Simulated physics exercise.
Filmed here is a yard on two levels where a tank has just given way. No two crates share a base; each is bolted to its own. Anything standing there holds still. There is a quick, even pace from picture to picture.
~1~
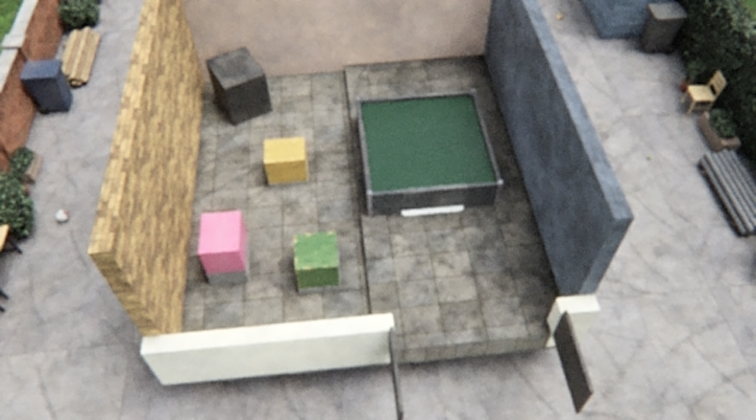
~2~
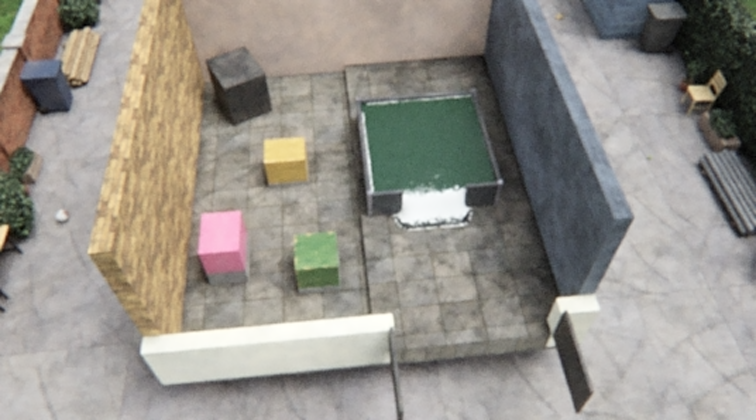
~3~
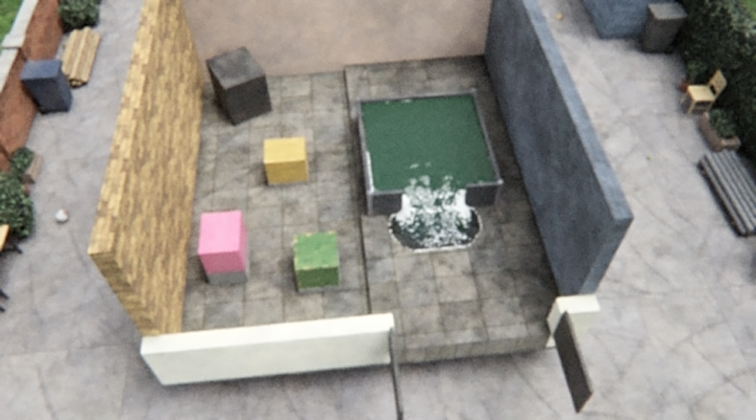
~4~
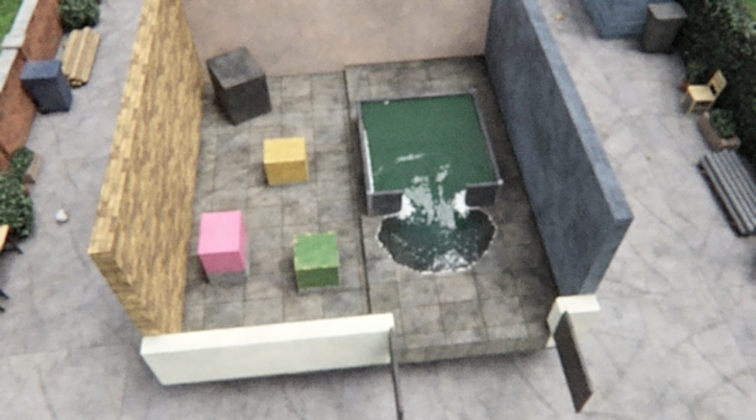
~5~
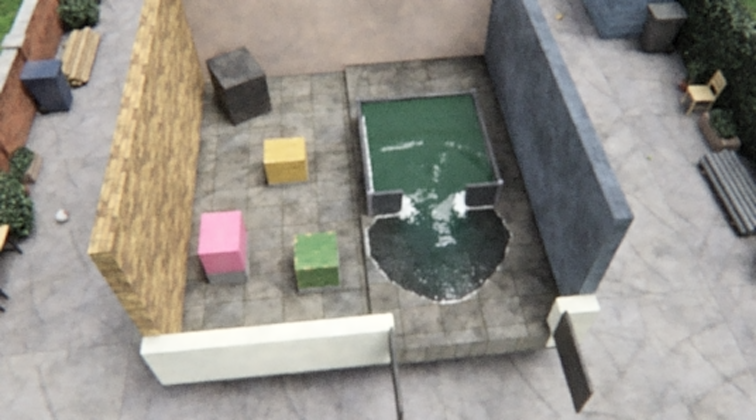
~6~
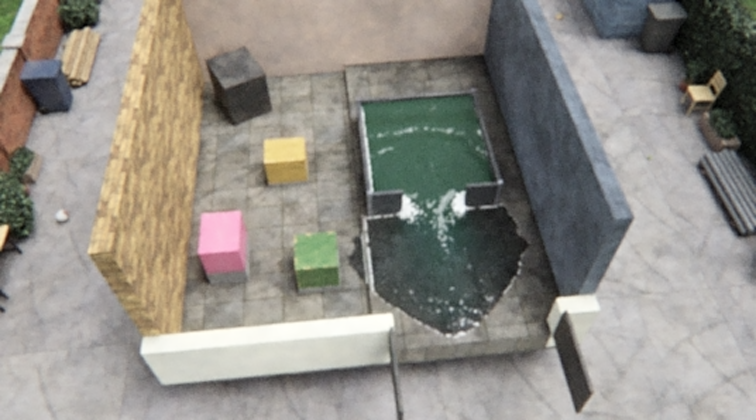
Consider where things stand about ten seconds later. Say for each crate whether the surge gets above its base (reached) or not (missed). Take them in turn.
In order: The pink crate will be missed by the water, the green crate will be missed by the water, the yellow crate will be missed by the water.
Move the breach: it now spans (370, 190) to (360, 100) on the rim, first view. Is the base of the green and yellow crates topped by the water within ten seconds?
The green crate is reached; the yellow crate is reached.
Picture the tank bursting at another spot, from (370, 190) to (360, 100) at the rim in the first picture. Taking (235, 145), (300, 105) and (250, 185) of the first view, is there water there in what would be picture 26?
Soaked / soaked / soaked.
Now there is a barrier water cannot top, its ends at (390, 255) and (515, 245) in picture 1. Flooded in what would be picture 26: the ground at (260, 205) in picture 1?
There: Covered.
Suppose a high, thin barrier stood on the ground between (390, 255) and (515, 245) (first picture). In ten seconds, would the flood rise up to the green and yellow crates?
First green, which gets reached, then yellow, which gets reached.
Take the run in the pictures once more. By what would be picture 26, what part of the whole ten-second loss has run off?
Result, approximate: 50 per cent.
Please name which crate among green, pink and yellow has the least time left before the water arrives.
The green-painted one it is.
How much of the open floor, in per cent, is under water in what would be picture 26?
Near 35 in a hundred.
A moment on, water covers 20 % of the floor; the pink crate not reached, the green crate water round its plinth, the yellow crate not reached.
Next, water covers 25 % of the floor; the pink crate not reached, the green crate water round its plinth, the yellow crate not reached.
Then, water covers 35 % of the floor; the pink crate water round its plinth, the green crate water round its plinth, the yellow crate not reached.
Later, water covers 45 % of the floor; the pink crate water round its plinth, the green crate water round its plinth, the yellow crate not reached.
In the end, water covers 60 % of the floor; the pink crate stayed above the water, the green crate stayed above the water, the yellow crate stayed above the water.
